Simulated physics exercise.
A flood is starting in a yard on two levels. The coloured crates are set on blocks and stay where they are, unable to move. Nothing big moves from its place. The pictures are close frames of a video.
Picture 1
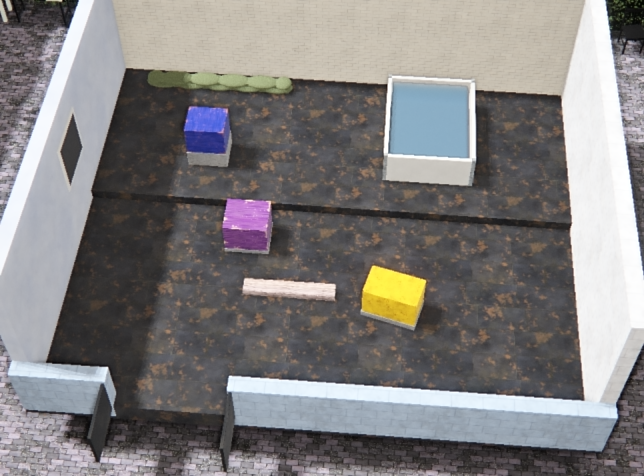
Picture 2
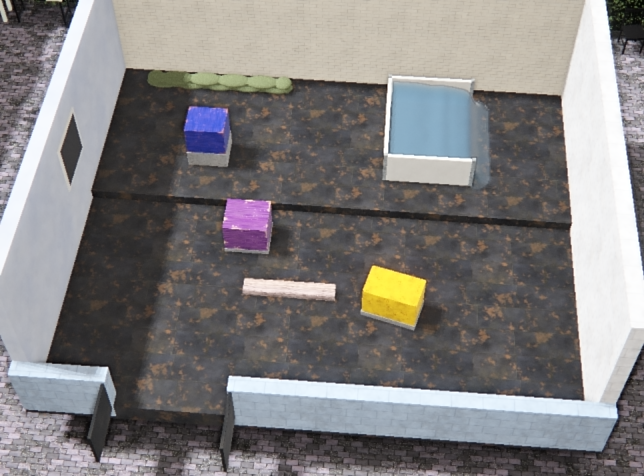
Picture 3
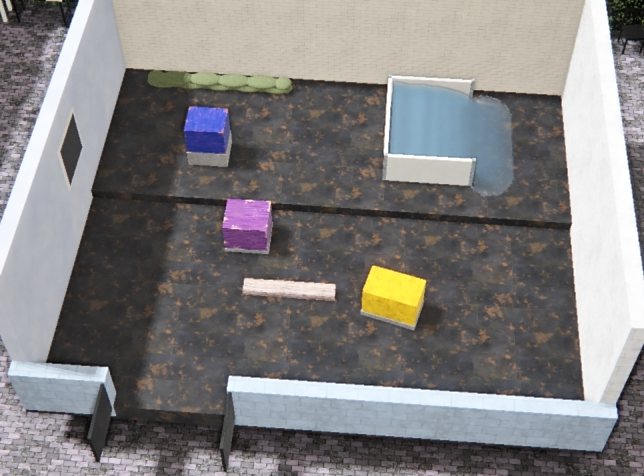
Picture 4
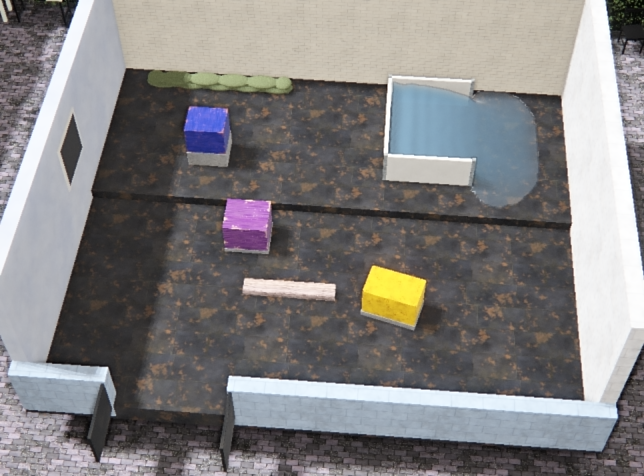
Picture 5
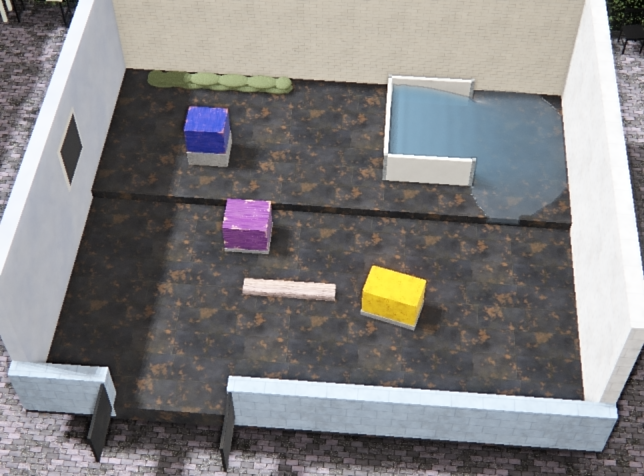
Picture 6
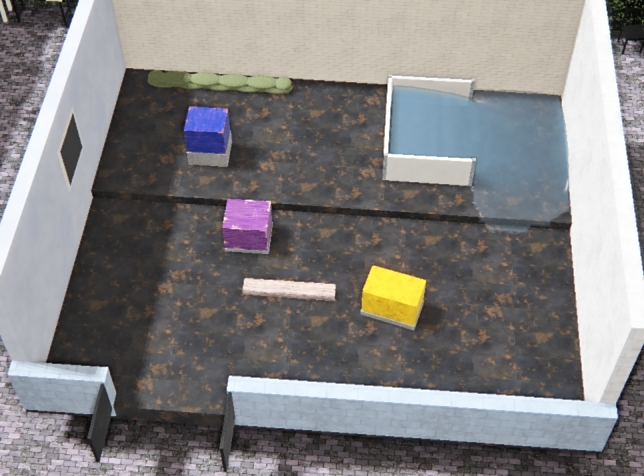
A walled yard with a dark, rust-flecked floor on two levels is seen from high above by a camera that stays still. A white-walled tank of blue water stands at the upper right, with a green hedge and a blue block to its left, and purple and yellow blocks and a pale pink bar below. The tank's right side opens and water spreads rightward and down across the upper level, reaching the step edge, while the blocks stay put.
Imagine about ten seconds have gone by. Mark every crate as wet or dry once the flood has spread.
Blue crate: Dry, yellow crate: Dry, purple crate: Dry.
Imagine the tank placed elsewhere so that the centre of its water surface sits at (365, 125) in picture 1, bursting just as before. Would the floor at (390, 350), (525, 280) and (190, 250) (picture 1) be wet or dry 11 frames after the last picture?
Results in order - left untouched, swamped, left untouched.
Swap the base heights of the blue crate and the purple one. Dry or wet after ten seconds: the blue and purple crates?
Well, blue stays untouched and purple stays untouched then.
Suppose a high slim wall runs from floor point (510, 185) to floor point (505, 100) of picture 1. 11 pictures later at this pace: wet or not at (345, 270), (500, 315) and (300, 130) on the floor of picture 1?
First unwetted, then inundated, then unwetted.
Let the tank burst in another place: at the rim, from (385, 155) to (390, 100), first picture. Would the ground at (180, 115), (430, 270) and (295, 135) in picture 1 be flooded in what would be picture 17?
First spot drenched, second unwetted, third drenched.
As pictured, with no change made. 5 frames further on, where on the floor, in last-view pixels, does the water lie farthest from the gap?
Estimated pixel: (572, 281).
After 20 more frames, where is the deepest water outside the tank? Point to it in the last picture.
Near (584, 428).
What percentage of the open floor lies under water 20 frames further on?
I reckon around 30 %.
A moment on, water covers 10 % of the floor; the blue crate not reached, the yellow crate not reached, the purple crate not reached.
Next, water covers 15 % of the floor; the blue crate not reached, the yellow crate not reached, the purple crate not reached.
Then, water covers 30 % of the floor; the blue crate not reached, the yellow crate water round its plinth, the purple crate not reached.
Later, water covers 45 % of the floor; the blue crate water round its plinth, the yellow crate water round its plinth, the purple crate not reached.
In the end, water covers 55 % of the floor; the blue crate stayed above the water, the yellow crate stayed above the water, the purple crate stayed above the water.
